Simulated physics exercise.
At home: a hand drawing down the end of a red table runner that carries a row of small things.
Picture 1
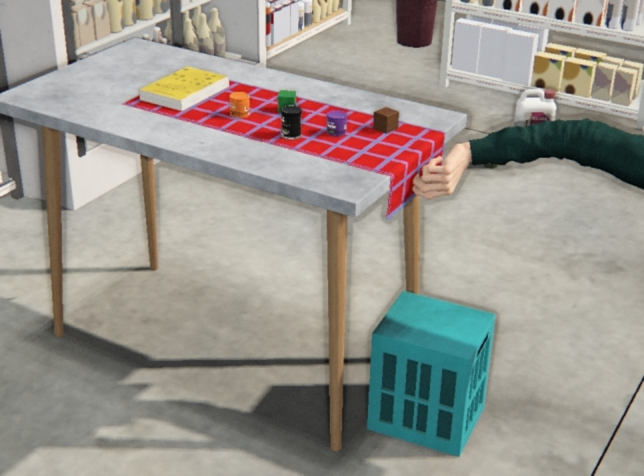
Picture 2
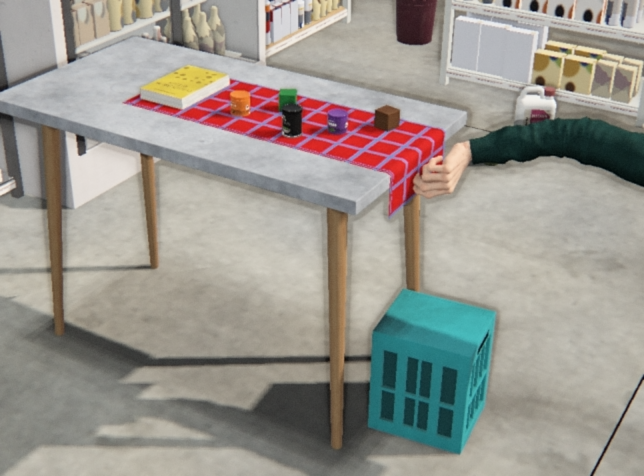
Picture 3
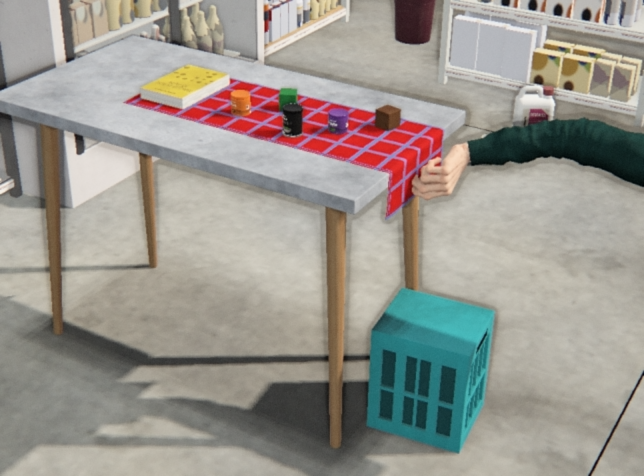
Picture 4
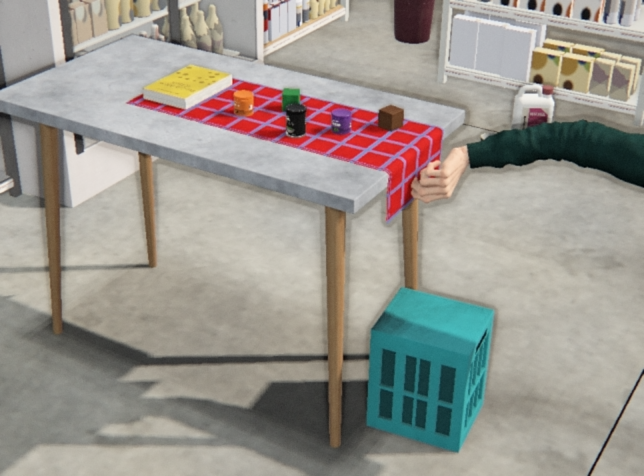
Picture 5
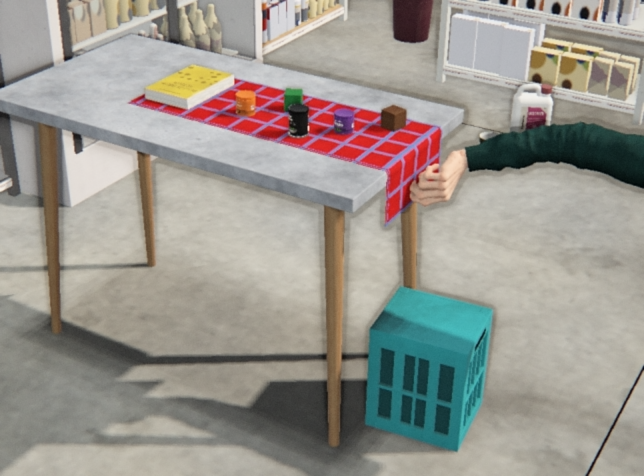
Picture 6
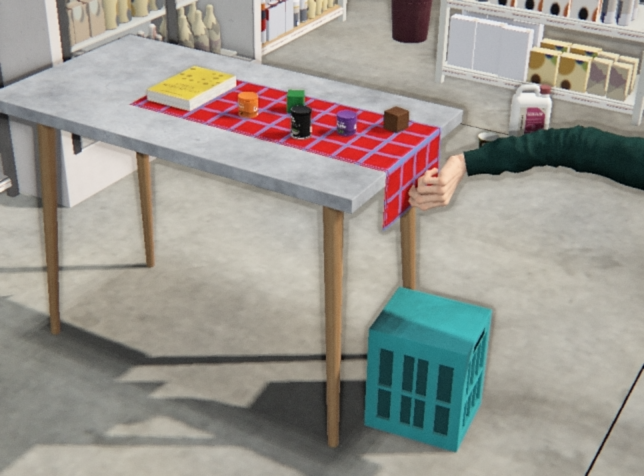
In this clip, a hand at the right slowly draws the hanging end of a red checked runner downward over a grey table's edge, and the small cubes and containers on it shift slightly rightward, above a teal crate.
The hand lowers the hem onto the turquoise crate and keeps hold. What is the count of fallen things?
The table loses three.
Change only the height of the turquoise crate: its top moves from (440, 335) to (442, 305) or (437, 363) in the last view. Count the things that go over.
Over the edge go 2 and 4.
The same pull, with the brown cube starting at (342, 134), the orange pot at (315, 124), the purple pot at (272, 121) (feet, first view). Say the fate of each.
The brown cube tumbles off, the orange pot goes over, the purple pot survives.
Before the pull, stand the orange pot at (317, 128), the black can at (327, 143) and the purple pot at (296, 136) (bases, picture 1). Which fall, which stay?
The orange pot tumbles off, the black can comes down, the purple pot falls.
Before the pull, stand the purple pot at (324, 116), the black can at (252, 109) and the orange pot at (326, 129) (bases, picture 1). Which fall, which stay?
The purple pot tumbles off; the black can does not fall; the orange pot is carried off.
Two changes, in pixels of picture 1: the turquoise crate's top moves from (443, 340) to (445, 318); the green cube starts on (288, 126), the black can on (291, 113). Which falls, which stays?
The green cube holds on; the black can remains up.
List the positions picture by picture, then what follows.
In the first picture, hem (387, 220); brown cube (387, 111); purple pot (337, 114); black can (291, 109); green cube (287, 93); orange pot (239, 95); top of the crate (443, 340).
In the second picture, hem (388, 219); brown cube (388, 109).
In the third picture, hem (386, 220); purple pot (338, 112).
In the fourth picture, hem (387, 224); black can (296, 107); top of the crate (442, 336).
In the fifth picture, hem (385, 227); green cube (294, 91).
In the sixth picture, hem (383, 231); brown cube (397, 111); purple pot (347, 114); black can (301, 109); green cube (296, 93); orange pot (248, 95).
A little later, hem near (410, 273); brown cube and purple pot gone.
Next, hem on the crate; brown cube, purple pot and black can gone.
When it is over, hem on the crate; brown cube, purple pot and black can gone. The count of fallen things is three.
